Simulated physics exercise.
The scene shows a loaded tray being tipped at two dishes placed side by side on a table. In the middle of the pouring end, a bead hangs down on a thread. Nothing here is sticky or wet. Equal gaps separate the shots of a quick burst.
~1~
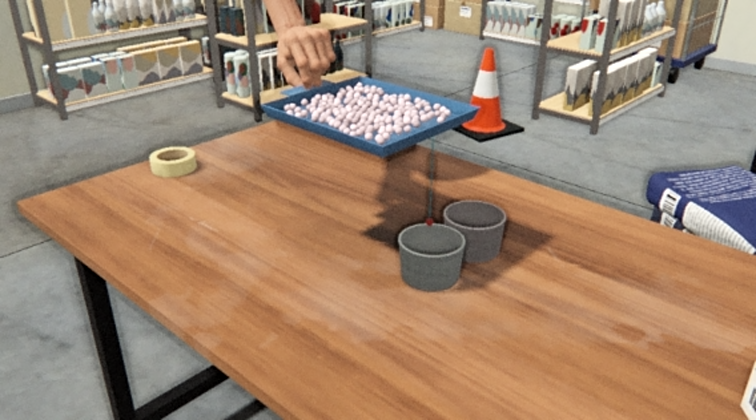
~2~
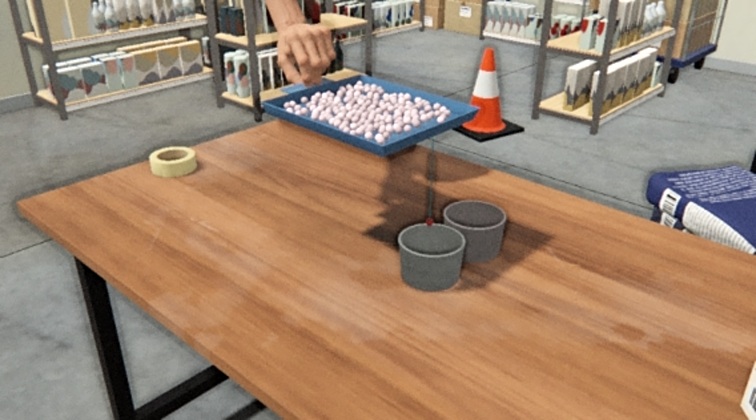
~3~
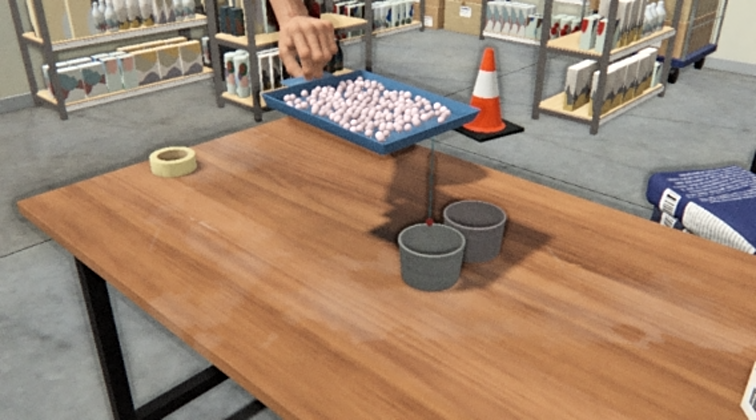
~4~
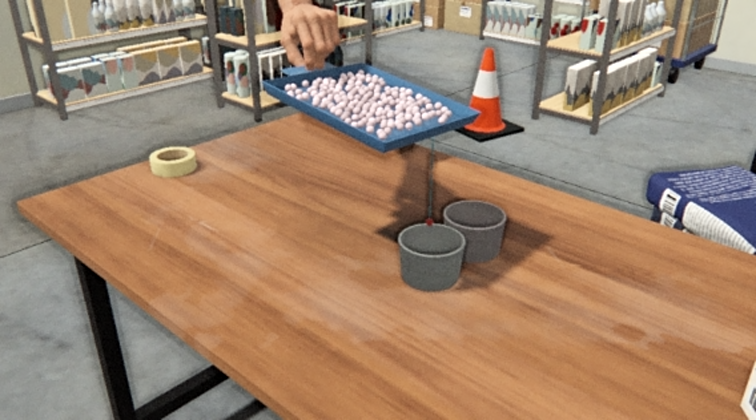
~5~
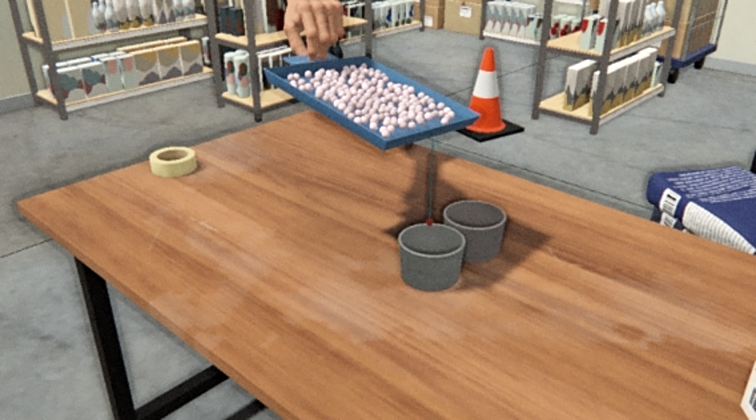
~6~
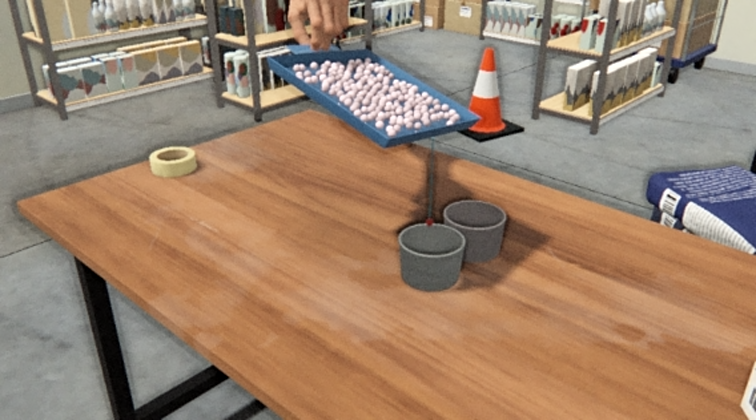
A blue tray of pale pink beads tilting gradually, its handle end rising in a hand, above two grey dishes on a wooden table.
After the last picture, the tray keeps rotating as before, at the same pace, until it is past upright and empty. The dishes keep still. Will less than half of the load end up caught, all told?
Looks like most of the load ends up caught, you see.
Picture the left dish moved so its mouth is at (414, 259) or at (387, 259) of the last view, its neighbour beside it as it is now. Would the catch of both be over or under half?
The first place gets a lesser share, the second a lesser share.
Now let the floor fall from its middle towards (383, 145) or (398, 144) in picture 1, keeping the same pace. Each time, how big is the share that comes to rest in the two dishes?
Respectively 0 % and 10 %.
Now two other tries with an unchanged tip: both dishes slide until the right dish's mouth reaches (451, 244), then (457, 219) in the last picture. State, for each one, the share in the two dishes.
First position: Some 0 %; second position: Some 50 %.
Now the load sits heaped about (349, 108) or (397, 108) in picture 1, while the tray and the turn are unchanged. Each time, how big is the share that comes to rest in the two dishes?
Near 70 and 70 percent respectively.
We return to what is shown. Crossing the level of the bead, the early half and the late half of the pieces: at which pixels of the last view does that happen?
Starting near (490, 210), moving on to near (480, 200).
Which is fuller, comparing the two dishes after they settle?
That's the right side.
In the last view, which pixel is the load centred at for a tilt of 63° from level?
(465, 136).
Soon after the last picture, tray tipped steeply; about half on the tray; a stray few in the left dish; a small part in the right dish; a small part outside both; about a quarter in the air.
A little later, tray tipped past a quarter turn; a stray few in the left dish; most in the right dish; about a quarter outside both; a stray few in the air.
Later still, tray tipped past a quarter turn; a stray few in the left dish; most in the right dish; about a quarter outside both.
By the end, tray tipped past a quarter turn; a stray few in the left dish; most in the right dish; about a quarter outside both.
